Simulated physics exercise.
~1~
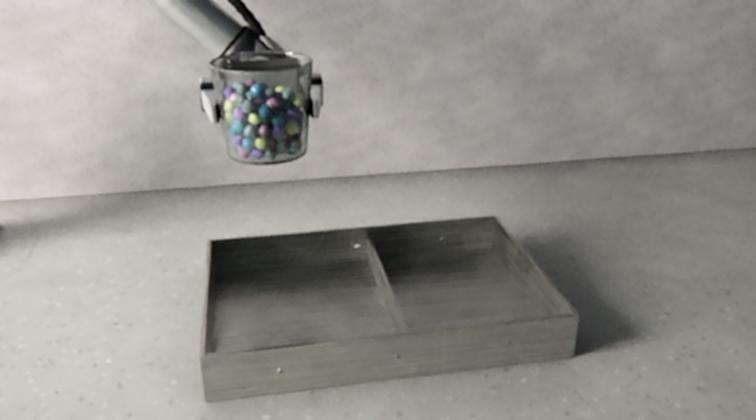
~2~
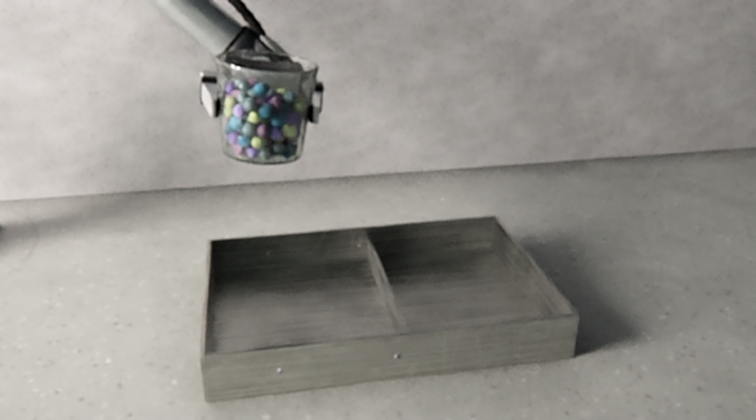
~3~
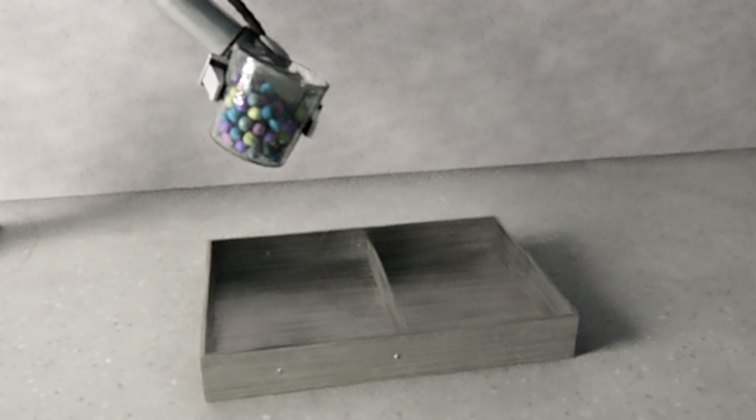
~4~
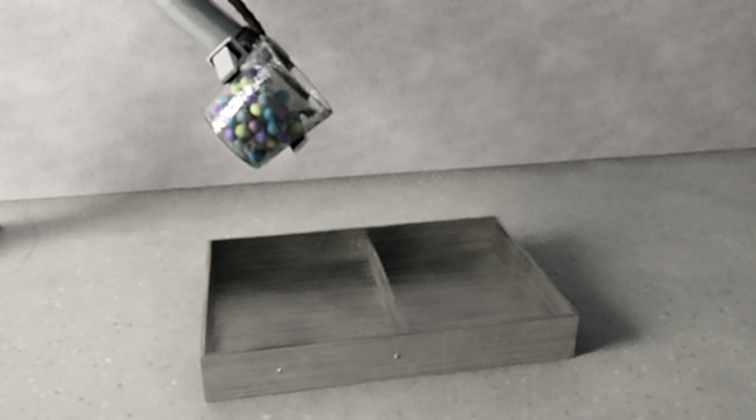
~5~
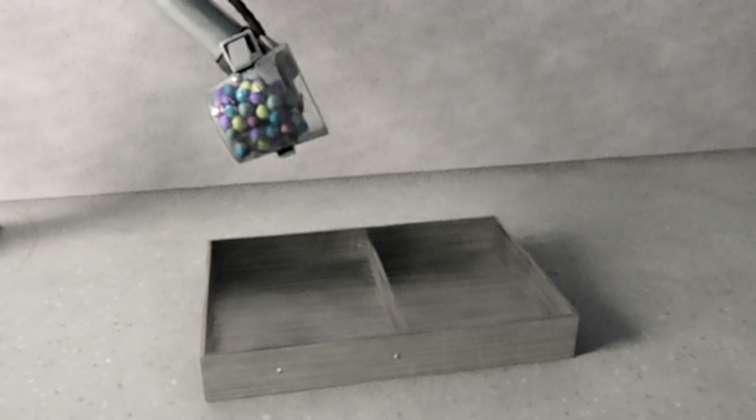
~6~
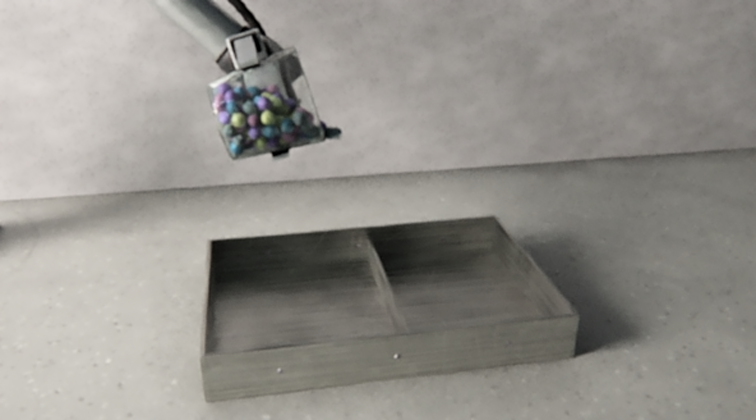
A robot arm held a clear tumbler of colourful round sweets above a divided wooden tray, then tilted it steadily over onto its side, and the sweets shifted inside towards its open mouth.
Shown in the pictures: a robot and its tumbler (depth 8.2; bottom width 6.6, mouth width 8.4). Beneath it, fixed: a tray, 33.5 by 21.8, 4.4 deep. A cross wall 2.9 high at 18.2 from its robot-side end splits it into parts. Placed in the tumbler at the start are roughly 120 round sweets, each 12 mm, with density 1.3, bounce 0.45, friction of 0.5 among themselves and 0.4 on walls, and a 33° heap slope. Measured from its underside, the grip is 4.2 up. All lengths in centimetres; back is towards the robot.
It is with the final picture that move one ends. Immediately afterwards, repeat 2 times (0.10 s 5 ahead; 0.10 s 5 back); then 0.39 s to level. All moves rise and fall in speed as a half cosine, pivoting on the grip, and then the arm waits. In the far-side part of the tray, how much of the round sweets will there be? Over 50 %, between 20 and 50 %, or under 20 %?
Over 50 %.
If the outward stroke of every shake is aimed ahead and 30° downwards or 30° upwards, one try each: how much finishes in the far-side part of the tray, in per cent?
Near 30 and 90 percent respectively.
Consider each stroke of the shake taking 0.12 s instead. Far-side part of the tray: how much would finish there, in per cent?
It would come to roughly 50 %.
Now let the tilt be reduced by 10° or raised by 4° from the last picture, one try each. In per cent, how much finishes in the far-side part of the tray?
Estimates: 45 % then 70 %.
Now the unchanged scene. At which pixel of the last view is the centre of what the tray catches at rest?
Estimated centre at around (462, 300).
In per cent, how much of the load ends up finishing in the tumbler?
Around 10 per cent.
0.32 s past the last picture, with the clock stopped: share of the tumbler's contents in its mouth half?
65 per cent.
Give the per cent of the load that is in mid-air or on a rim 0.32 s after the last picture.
I'd reckon close to 19 per cent.
Then, 0.32 s after the last picture, tilted 75° forward, highest piece 22 above the table; 52 in the far-side part, 35 in the tumbler, 8 in the robot-side part, 1 on the table or floor, 23 in flight or on a rim.
Then, 0.63 s after the last picture, tilted 26° forward, highest piece 22 above the table; 89 in the far-side part, 20 in the robot-side part, 9 in the tumbler, 1 on the table or floor.
Then, 0.99 s after the last picture, level, highest piece 22 above the table; 90 in the far-side part, 19 in the robot-side part, 9 in the tumbler, 1 on the table or floor.
Then, 2.04 s after the last picture, level, highest piece 22 above the table; 90 in the far-side part, 19 in the robot-side part, 9 in the tumbler, 1 on the table or floor.
Final count, 90 in the far-side part, 19 in the robot-side part, 9 in the tumbler, 1 on the table or floor. That is 76 % in the far-side part of the tray.
